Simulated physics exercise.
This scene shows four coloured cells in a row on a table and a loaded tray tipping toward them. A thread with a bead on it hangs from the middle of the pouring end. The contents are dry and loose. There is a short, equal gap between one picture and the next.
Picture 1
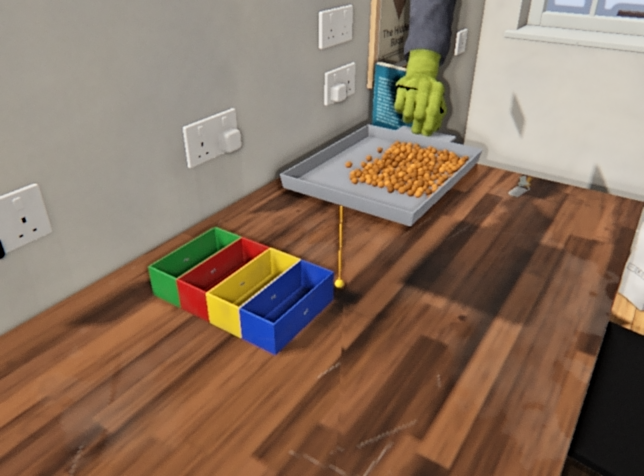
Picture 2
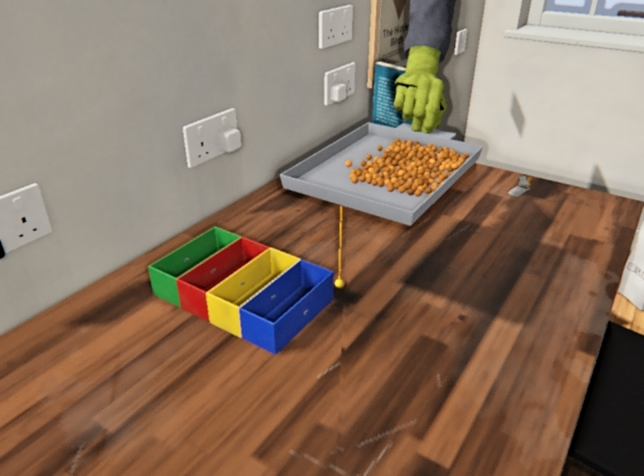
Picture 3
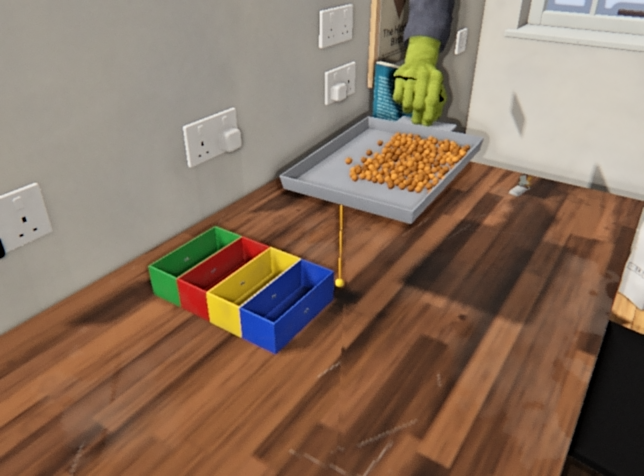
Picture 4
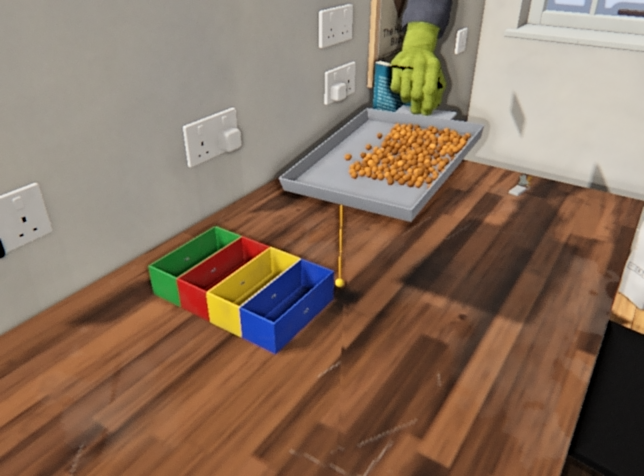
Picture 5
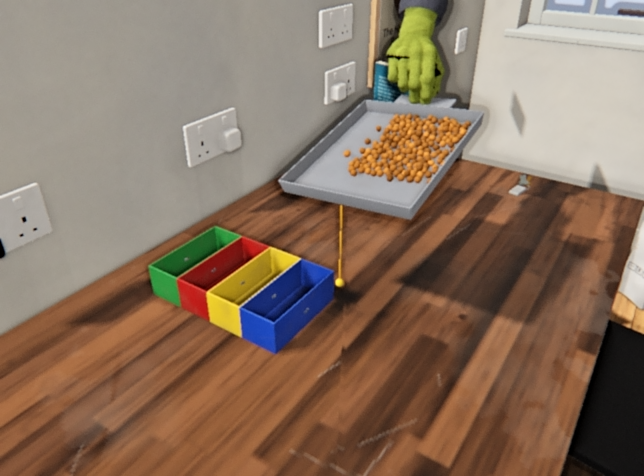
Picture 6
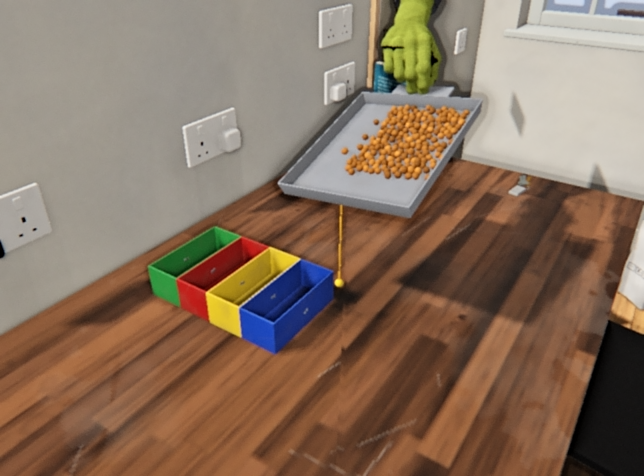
A green-gloved hand slowly raised the far end of a grey tray of roasted chickpeas, tilting it toward the green, red, yellow and blue boxes, while the chickpeas stayed bunched and the hanging bead barely moved.
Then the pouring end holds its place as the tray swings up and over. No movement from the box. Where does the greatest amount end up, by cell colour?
In the blue cell.
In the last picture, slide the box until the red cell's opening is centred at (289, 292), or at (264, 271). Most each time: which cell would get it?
At the first place that red cell, at the second yellow.
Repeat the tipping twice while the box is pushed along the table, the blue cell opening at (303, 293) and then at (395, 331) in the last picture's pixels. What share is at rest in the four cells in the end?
Well, you'd get about 80 per cent and then about 90 per cent.
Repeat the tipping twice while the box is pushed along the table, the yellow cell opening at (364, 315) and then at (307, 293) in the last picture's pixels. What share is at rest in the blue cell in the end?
0 %, then 10 %.
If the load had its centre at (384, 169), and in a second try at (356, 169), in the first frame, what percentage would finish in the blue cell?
The first gives 60 %, the second 60 %.
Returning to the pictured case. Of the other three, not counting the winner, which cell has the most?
The yellow one.
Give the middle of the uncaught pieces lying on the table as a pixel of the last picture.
Near (318, 358).
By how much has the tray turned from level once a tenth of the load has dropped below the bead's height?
It's turned some 85 degrees by then.
Soon after the last picture, tray tipped steeply; nearly all on the tray; a stray few in the blue cell; a stray few in the yellow cell; a stray few falling or outside the box.
A little later, tray tipped past a quarter turn; most on the tray; a small part in the blue cell; a small part in the yellow cell; a small part falling or outside the box.
Later still, tray tipped past a quarter turn; about half in the blue cell; about a quarter in the yellow cell; about a third falling or outside the box.
At rest, tray tipped past a quarter turn; about half in the blue cell; about a quarter in the yellow cell; none in the red cell; none in the green cell; about a third outside the box.
